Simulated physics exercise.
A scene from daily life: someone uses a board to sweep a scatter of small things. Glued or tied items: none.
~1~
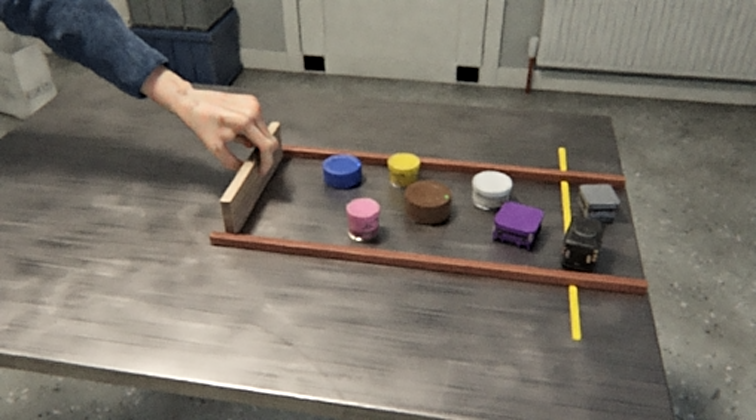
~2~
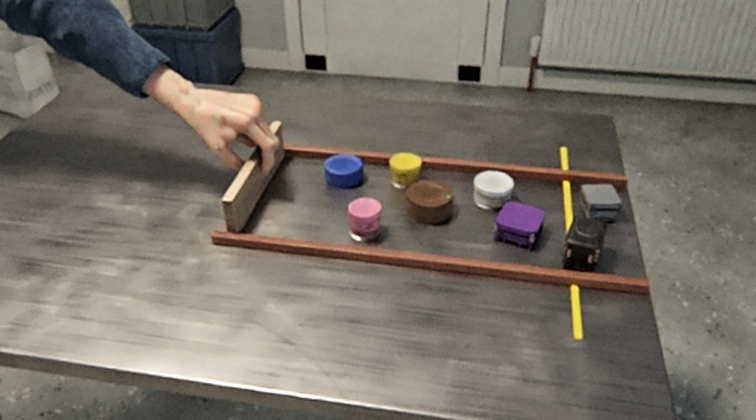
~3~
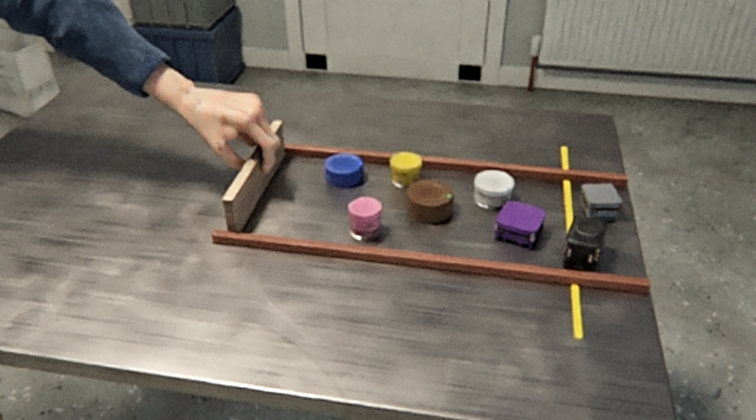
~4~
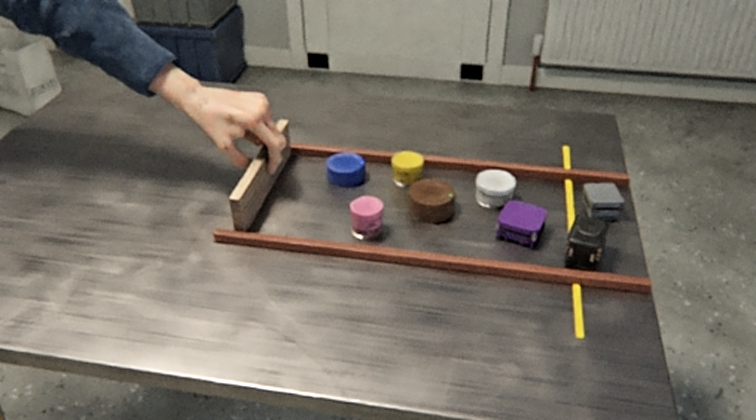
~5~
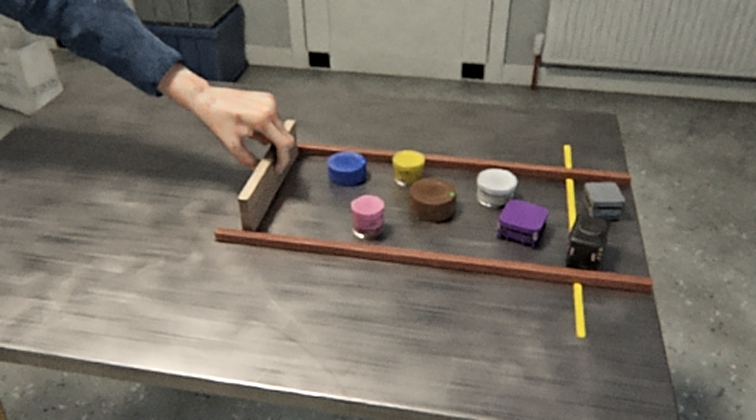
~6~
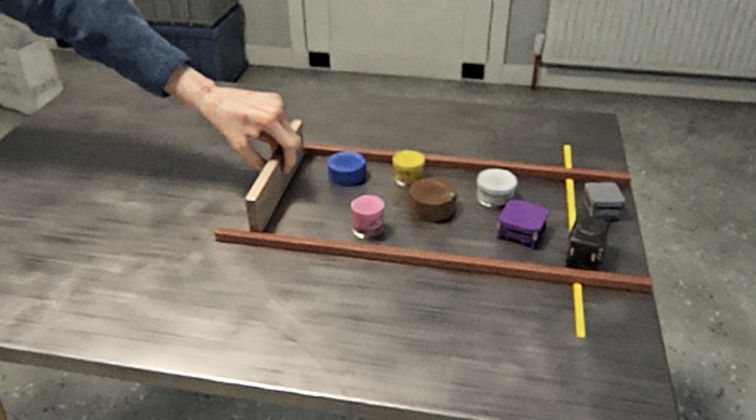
A hand in a blue sleeve held a wooden board upright between two reddish rails, then slid it slightly right toward the small pots, tins and cases, which stayed almost still on the dark table.
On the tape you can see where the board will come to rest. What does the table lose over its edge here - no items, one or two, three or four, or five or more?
It loses one or two items.
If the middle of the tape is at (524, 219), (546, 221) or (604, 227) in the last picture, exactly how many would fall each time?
In order: 0, 1 and 5.
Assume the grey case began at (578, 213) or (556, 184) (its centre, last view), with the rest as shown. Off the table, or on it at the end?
Place by place, it goes off; goes off.
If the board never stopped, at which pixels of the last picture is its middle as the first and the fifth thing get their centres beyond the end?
First about (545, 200), next about (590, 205).
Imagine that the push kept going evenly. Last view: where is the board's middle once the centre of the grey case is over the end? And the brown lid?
Points: About (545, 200) and about (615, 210).
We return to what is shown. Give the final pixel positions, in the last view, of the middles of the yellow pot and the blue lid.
The yellow pot settles near (624, 184); as for the blue lid, near (592, 193).
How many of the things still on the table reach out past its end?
Expected count: 3.
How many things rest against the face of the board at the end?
That makes 3.
Soon after, none off yet; grey case at rest near (602, 202); black case at rest near (587, 243); purple case at rest near (522, 224).
After that, none off yet; grey case at rest near (602, 202); black case at rest near (587, 243); purple case displaced a little near (539, 229).
In the end, the number that fall off is one or two; gone, black case and grey case.
